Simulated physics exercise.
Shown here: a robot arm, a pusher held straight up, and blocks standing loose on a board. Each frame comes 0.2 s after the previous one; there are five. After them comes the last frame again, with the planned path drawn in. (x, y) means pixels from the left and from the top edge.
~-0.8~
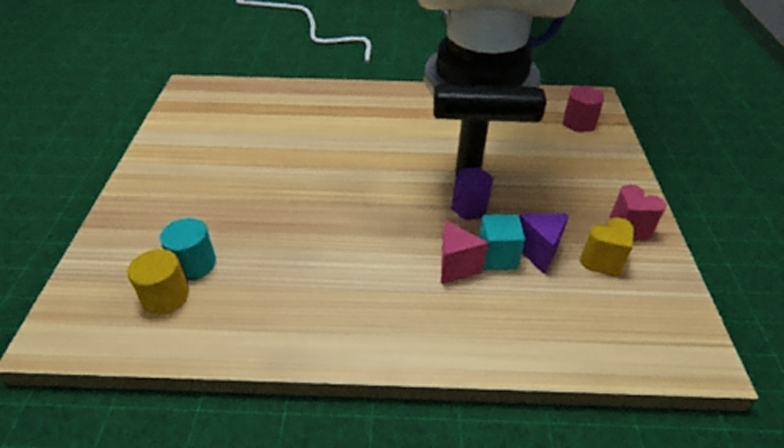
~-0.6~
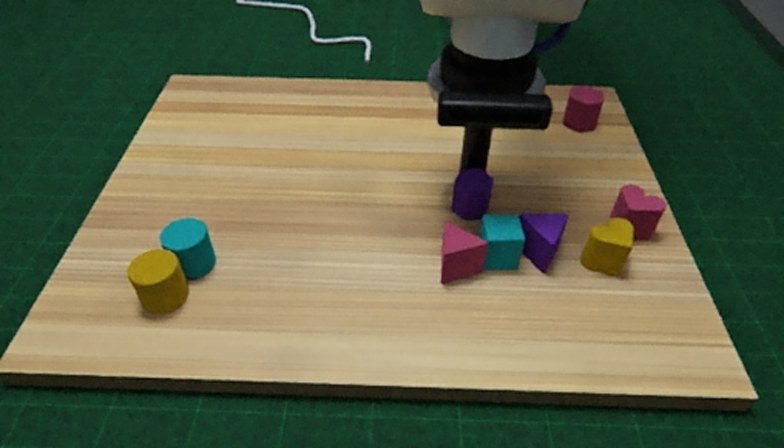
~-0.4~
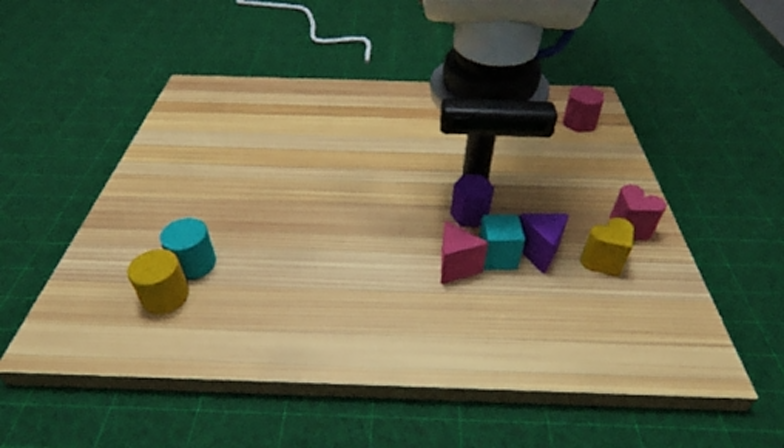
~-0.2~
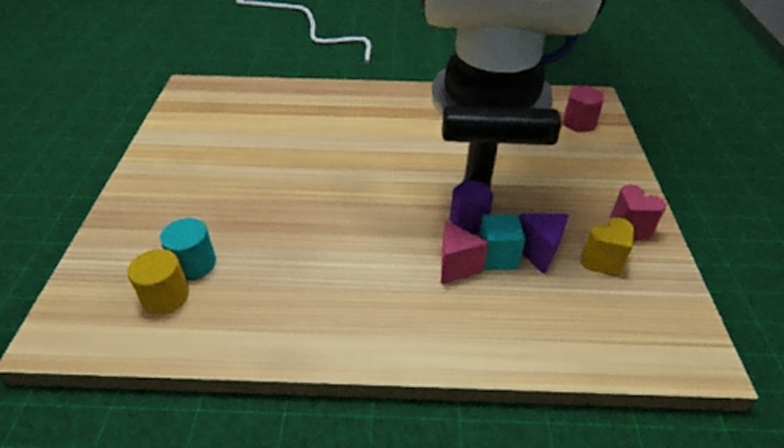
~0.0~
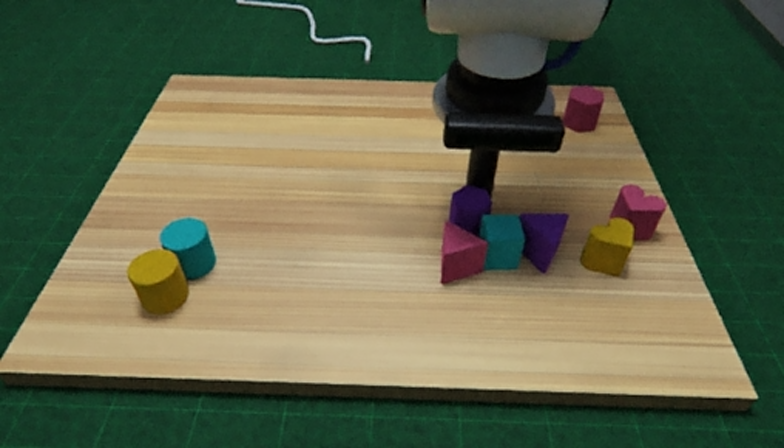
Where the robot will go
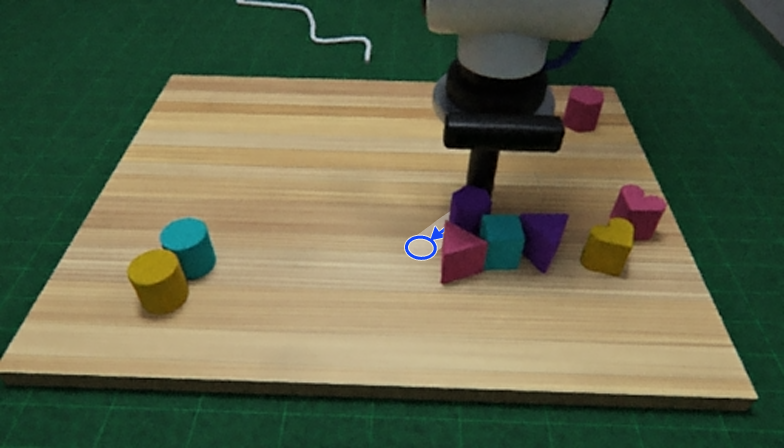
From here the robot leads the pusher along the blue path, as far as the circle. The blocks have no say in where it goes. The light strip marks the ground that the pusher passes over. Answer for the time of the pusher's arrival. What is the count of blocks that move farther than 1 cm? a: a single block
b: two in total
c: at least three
Answer: B.
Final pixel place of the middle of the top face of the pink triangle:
By then it is at (459, 263).
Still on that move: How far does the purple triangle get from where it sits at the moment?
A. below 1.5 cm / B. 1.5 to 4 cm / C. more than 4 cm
My answer is option A.
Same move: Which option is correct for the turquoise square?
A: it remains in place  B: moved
That would be A.
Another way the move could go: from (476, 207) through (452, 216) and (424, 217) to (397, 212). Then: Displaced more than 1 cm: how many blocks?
My guess is one.
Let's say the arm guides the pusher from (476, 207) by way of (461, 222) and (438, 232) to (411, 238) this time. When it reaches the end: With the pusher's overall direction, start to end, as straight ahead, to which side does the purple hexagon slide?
It moves off to the left.
The drawn path runs from (476, 207) directly to (421, 248).
What follows on the original path. Halfway along, pusher at (448, 221); pink triangle at (458, 247), turned 25° anticlockwise; purple hexagon at (455, 221), turned 35° anticlockwise.
At the end, pusher at (421, 242); pink triangle at (459, 263), turned 75° anticlockwise; purple hexagon at (439, 241), turned 55° anticlockwise; turquoise square not moved; purple triangle not moved.
